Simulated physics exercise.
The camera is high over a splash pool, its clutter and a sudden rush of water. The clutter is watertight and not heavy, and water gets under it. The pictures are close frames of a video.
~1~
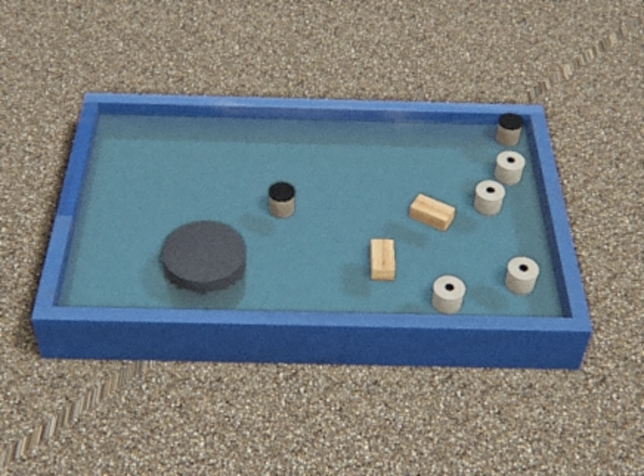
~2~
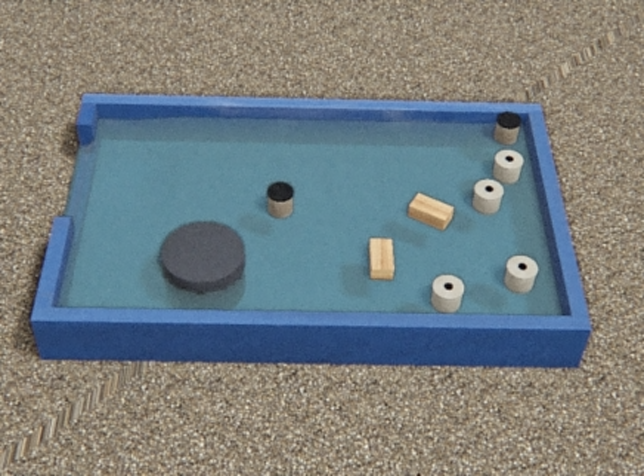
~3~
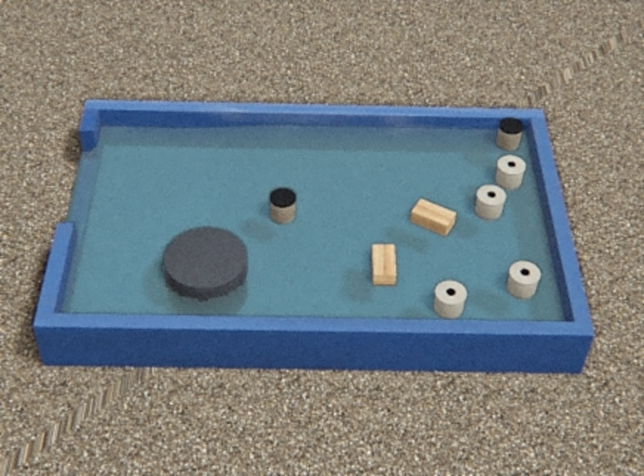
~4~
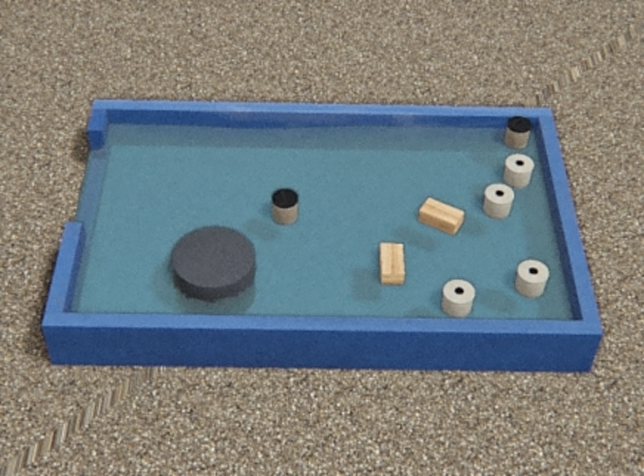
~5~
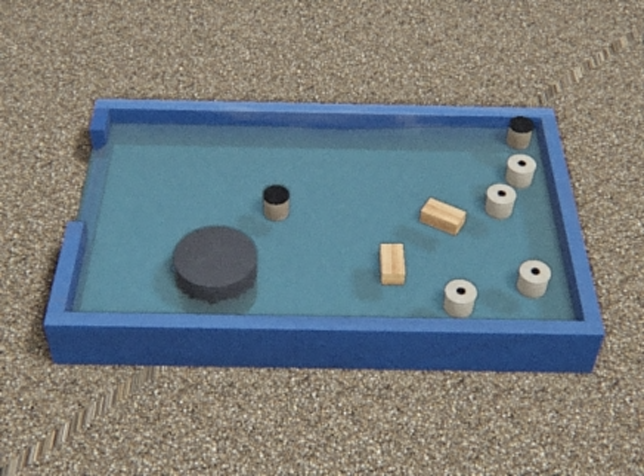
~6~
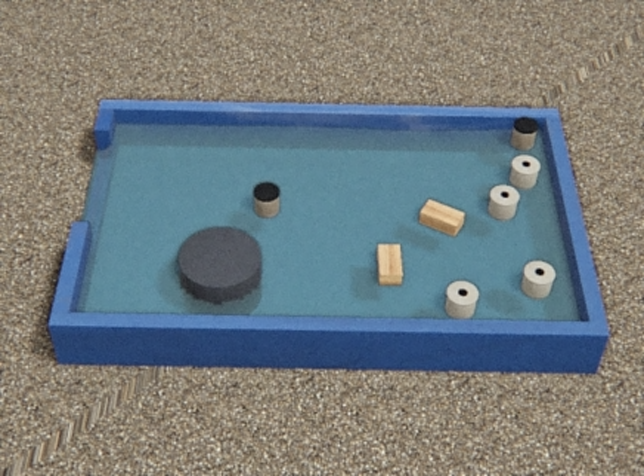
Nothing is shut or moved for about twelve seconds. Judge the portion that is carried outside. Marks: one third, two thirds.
That comes to under a third.
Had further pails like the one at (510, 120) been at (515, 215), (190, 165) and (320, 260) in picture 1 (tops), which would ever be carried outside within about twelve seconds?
As listed: Inside, yes, kept in.
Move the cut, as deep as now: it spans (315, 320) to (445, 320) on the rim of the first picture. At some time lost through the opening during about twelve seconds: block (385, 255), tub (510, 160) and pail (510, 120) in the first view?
In turn: Through, kept in, still in.
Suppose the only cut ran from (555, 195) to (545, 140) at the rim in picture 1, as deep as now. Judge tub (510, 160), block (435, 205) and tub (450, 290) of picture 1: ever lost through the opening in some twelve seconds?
As listed: Gone, out, left behind.
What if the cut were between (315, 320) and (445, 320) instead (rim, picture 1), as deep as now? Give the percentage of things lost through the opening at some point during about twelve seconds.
I make it 60 per cent.
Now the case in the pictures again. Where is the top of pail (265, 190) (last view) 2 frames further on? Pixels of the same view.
Around (234, 188).
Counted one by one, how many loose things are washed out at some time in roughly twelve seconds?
1 of them.
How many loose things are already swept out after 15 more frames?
1 of them.
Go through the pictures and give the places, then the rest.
In the first picture, a pail at (282, 191) floats; a block at (383, 254) floats; 0 of 8 have shifted.
In the second picture, a pail at (280, 191) floats; a block at (382, 254) floats; 0 of 8 have shifted.
In the third picture, a pail at (283, 197), afloat; a block at (384, 260), afloat; 0 of 8 have shifted.
In the fourth picture, a pail at (285, 198) floats, close to its start; a block at (392, 259), afloat; 0 of 8 have shifted.
In the fifth picture, a pail at (276, 194), afloat, close to its start; a block at (393, 259), afloat; 1 of 8 have shifted.
In the sixth picture, a pail at (267, 191), afloat, close to its start; a block at (390, 259) floats, close to its start; 2 of 8 have shifted.
A moment on, 0 of 8 are out; 8 afloat.
Next, 0 of 8 are out; 8 afloat.
Later, 1 of 8 are out; 7 afloat.
In the end, 1 of 8 are out; 7 afloat.
